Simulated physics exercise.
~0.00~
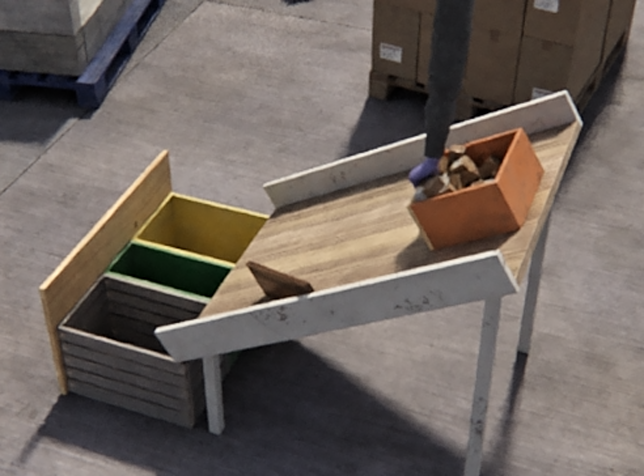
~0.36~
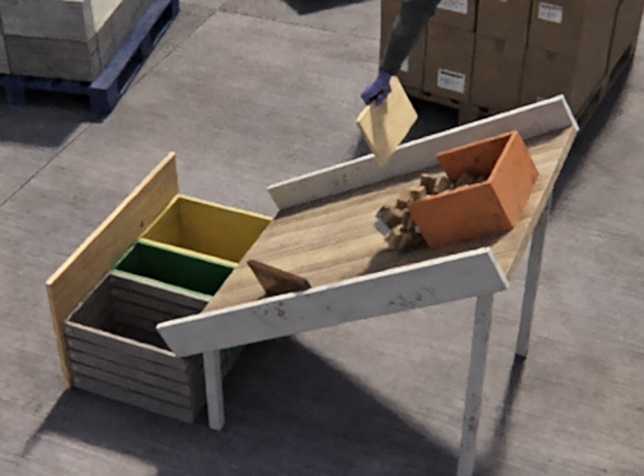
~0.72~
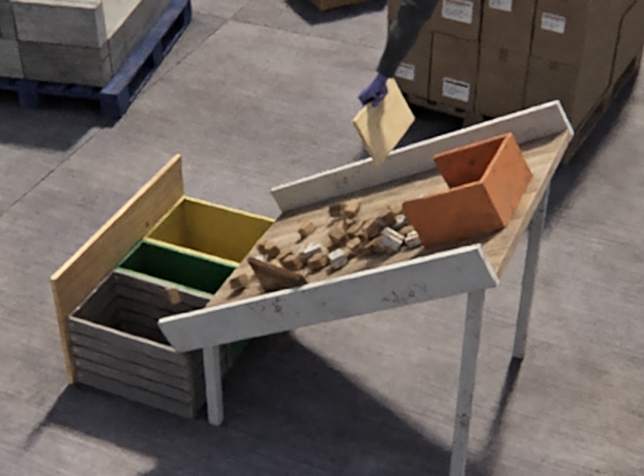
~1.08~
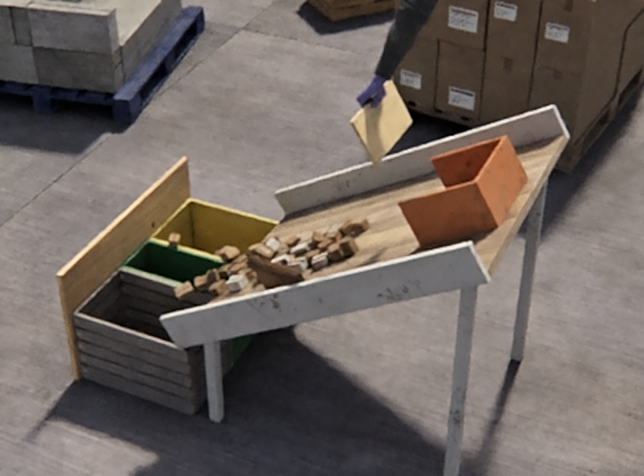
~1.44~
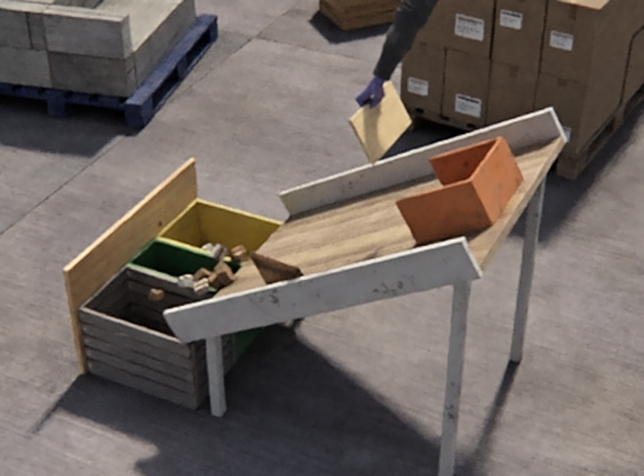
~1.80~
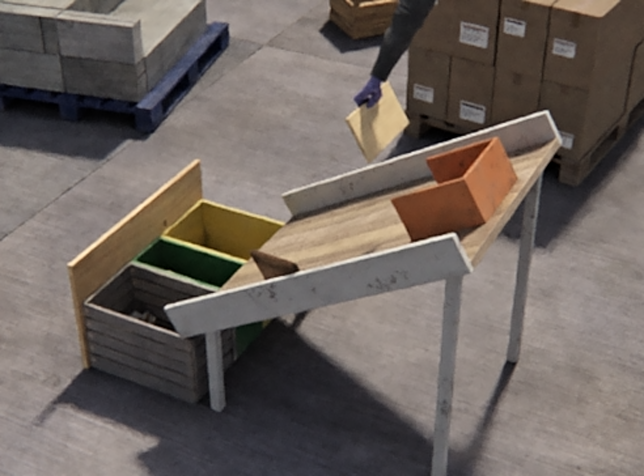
A gloved hand lifts a board and small blocks tumble down the ramp into three tubs.
